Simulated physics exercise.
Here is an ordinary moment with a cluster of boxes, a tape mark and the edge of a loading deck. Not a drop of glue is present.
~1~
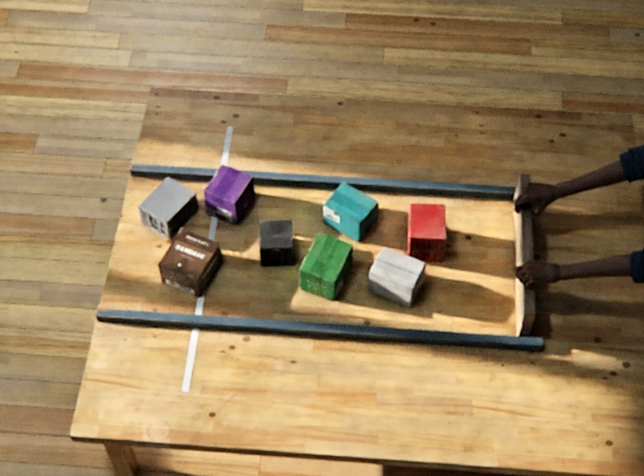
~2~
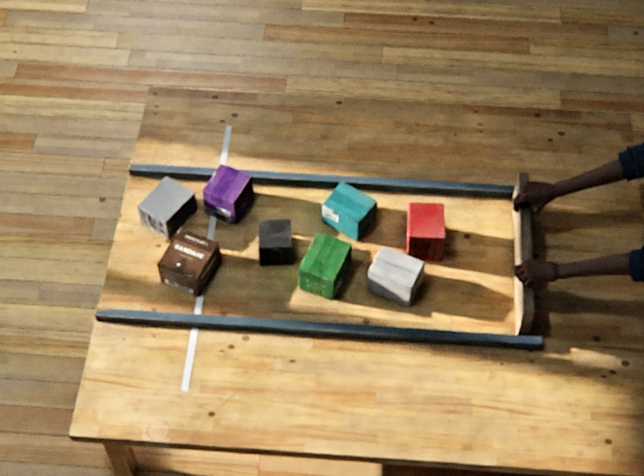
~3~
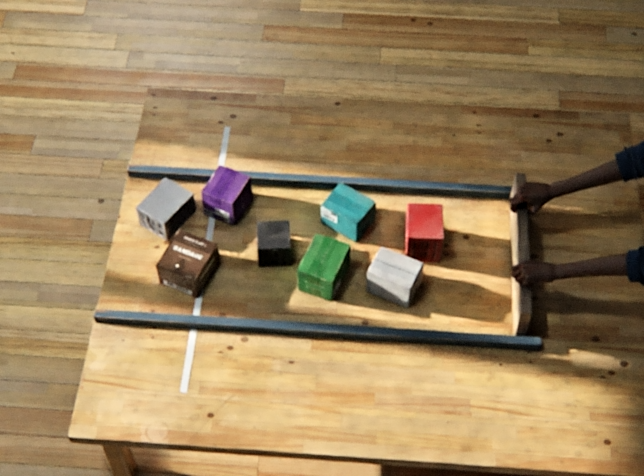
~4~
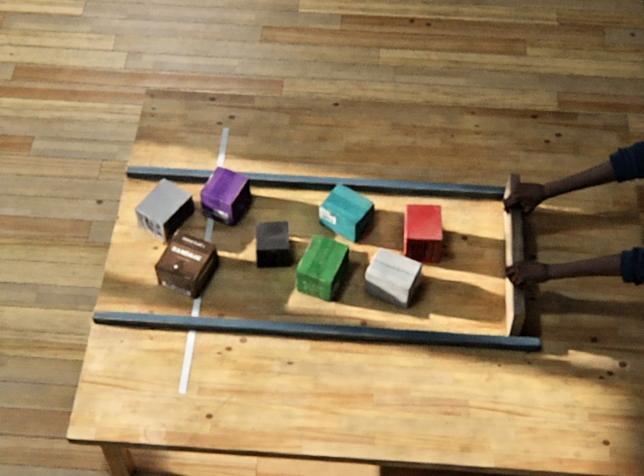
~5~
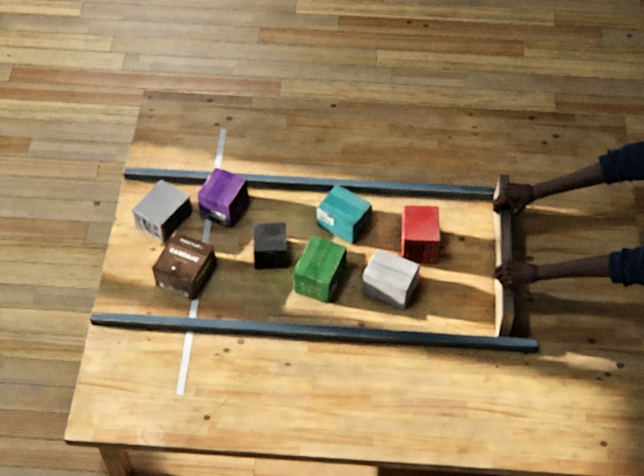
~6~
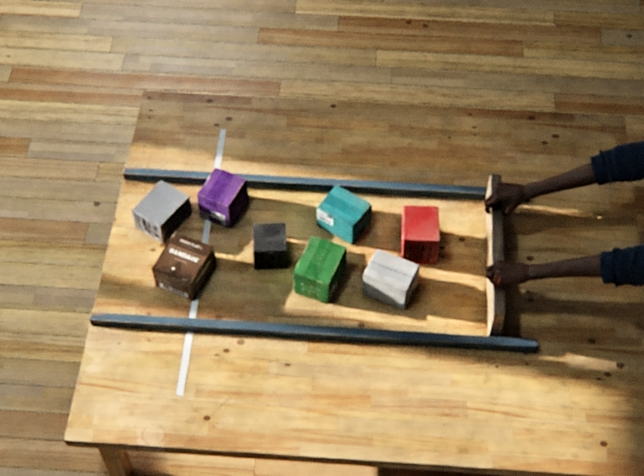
A wooden plank, held by two hands, slides slightly left toward the scattered coloured boxes.
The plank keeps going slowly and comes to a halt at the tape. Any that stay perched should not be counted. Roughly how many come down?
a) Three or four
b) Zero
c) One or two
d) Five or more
c, one or two.
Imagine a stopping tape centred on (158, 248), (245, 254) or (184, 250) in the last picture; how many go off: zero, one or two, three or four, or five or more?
Taking them in turn, more than four; none; one to two.
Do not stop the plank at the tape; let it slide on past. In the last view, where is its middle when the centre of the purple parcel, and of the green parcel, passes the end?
I reckon its middle sits around (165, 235) and then around (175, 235).
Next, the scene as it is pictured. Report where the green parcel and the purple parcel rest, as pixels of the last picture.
The green parcel ends up near (134, 265), and the purple parcel near (158, 189).
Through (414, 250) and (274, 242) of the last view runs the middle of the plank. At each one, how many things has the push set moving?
At that stage 2; at the next, 7.
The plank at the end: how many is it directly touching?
3 end up touching it.
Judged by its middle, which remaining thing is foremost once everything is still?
The grey crate ends up foremost.
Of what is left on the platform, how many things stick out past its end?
Things overhanging at the end: 1.
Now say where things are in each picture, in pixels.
Grey crate (169, 208); brown box (191, 263); purple parcel (230, 195); plank (524, 254); tape (210, 248), in the first frame.
Brown box (190, 262); plank (523, 253), in the second frame.
Purple parcel (227, 195); black crate (274, 244), in the third frame.
Grey crate (165, 210); turquoise parcel (347, 213), in the fourth frame.
Brown box (185, 266); green parcel (320, 269), in the fifth frame.
Grey crate (162, 212); brown box (184, 266); purple parcel (223, 198); plank (495, 254); tape (203, 251), in the sixth frame.
Soon after, none off yet; grey crate at rest near (162, 212); brown box at rest near (184, 266); purple parcel at rest near (223, 198).
After that, none off yet; grey crate at rest near (161, 212); brown box displaced about its own width near (147, 269); purple parcel displaced a little near (209, 192).
In the end, the number that fall off is one or two; gone, brown box.
